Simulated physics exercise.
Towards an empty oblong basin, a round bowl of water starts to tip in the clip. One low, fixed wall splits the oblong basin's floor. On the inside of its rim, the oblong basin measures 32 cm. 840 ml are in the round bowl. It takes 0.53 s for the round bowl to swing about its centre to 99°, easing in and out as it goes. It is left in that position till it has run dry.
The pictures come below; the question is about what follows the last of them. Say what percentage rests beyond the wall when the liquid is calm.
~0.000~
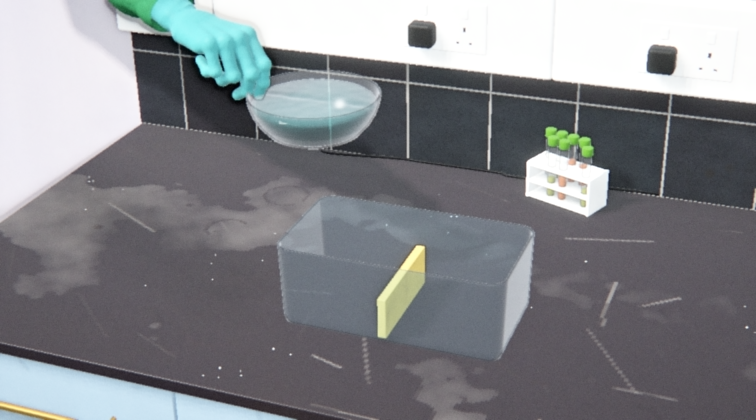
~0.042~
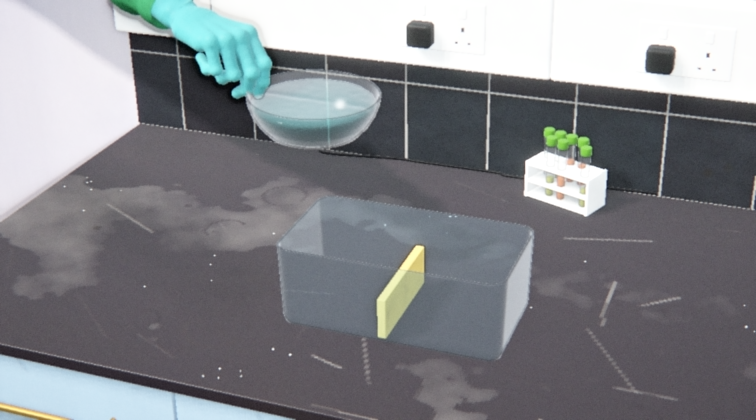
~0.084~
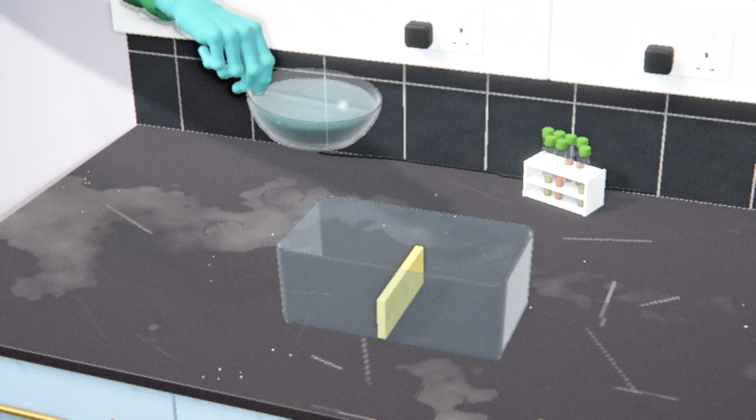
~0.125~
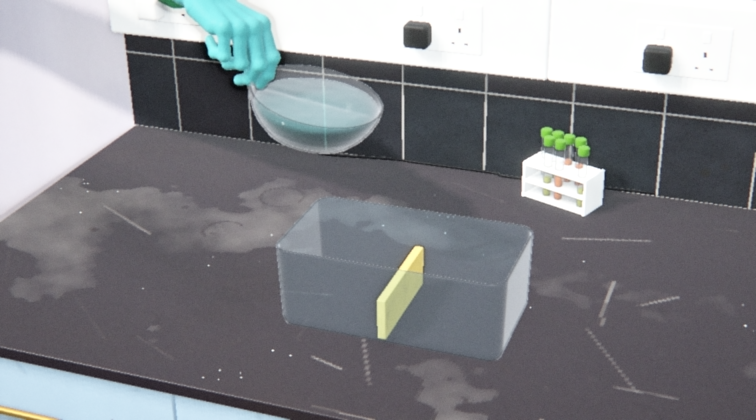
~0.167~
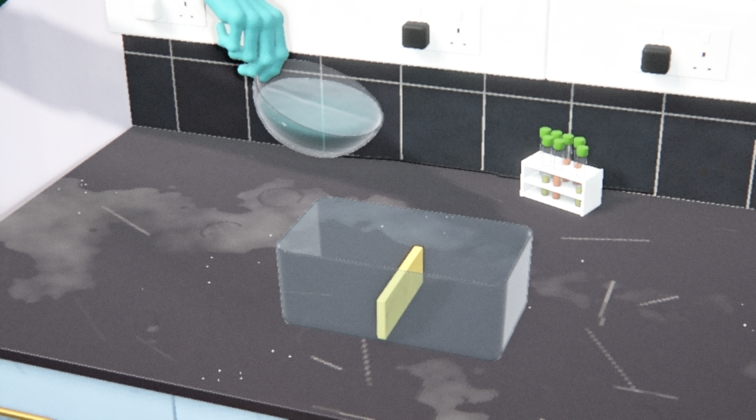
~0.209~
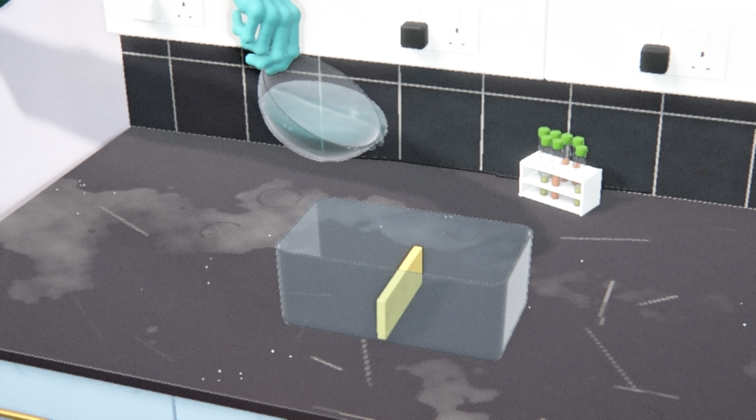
Roughly 62 per cent rests beyond the wall.
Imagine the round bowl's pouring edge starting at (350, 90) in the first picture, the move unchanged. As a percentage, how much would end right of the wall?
It would then come to around 35 percent.
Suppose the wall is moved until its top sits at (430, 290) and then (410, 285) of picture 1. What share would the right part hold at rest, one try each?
25 then 50 %.
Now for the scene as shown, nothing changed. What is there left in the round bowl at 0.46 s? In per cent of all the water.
Roughly 5 %.
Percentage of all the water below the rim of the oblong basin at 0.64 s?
Some 86 percent of the total.
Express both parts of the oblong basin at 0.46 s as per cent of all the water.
About 3 left, 46 right.
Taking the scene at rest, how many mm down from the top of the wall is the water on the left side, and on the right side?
Measured: Left around 48 mm, right around 40 mm.
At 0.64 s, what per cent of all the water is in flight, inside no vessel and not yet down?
Roughly 14 %.
Then, 0.46 s in, the tilt is 94° and 5 per cent is still to pour, 3 is left of the wall and 46 right of it.
Then, 0.64 s in, the tilt is 99° and 0 per cent is still to pour, 25 is left of the wall and 61 right of it.
Then, 0.82 s in, the tilt is 99° and 0 per cent is still to pour, 31 is left of the wall and 61 right of it.
Then, 1.03 s in, the tilt is 99° and 0 per cent is still to pour, 34 is left of the wall and 62 right of it.
Finally, 34 per cent lies left of the wall, 62 right of it and 4 outside.
